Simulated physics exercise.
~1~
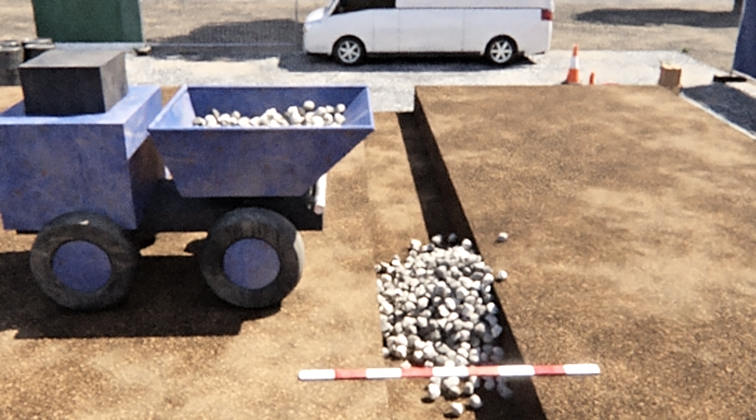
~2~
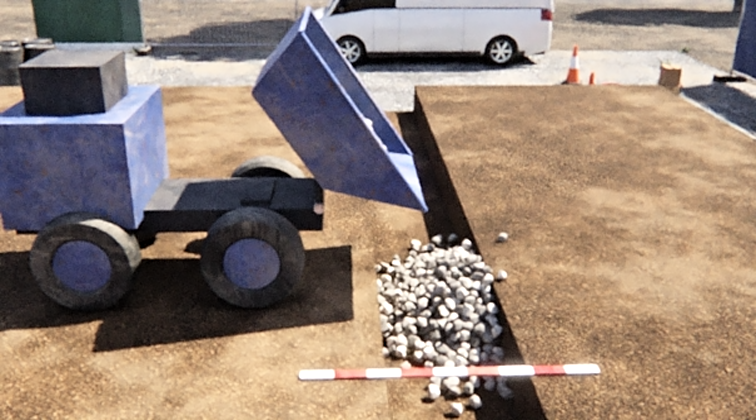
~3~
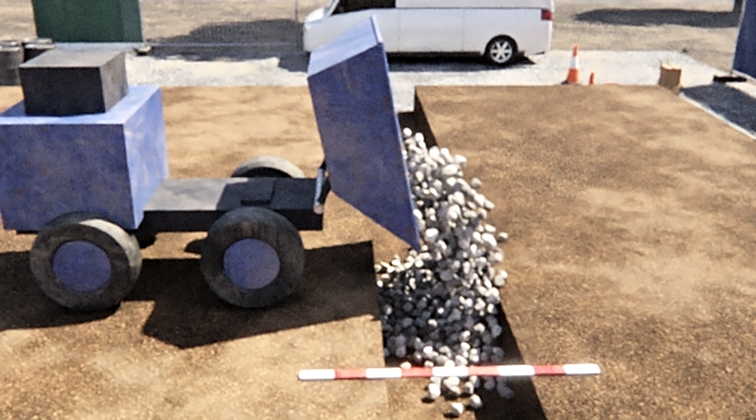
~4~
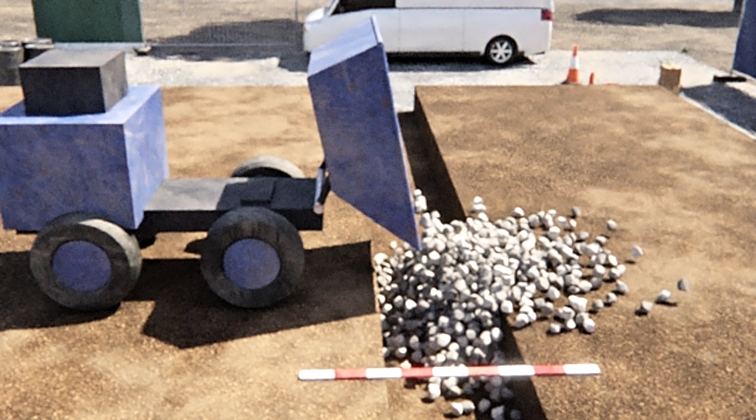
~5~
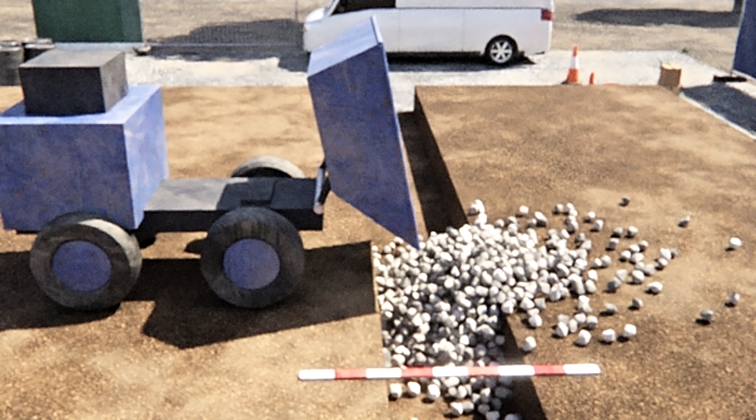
A blue dumper tips its stones onto a heap in a trench, some scattering right.
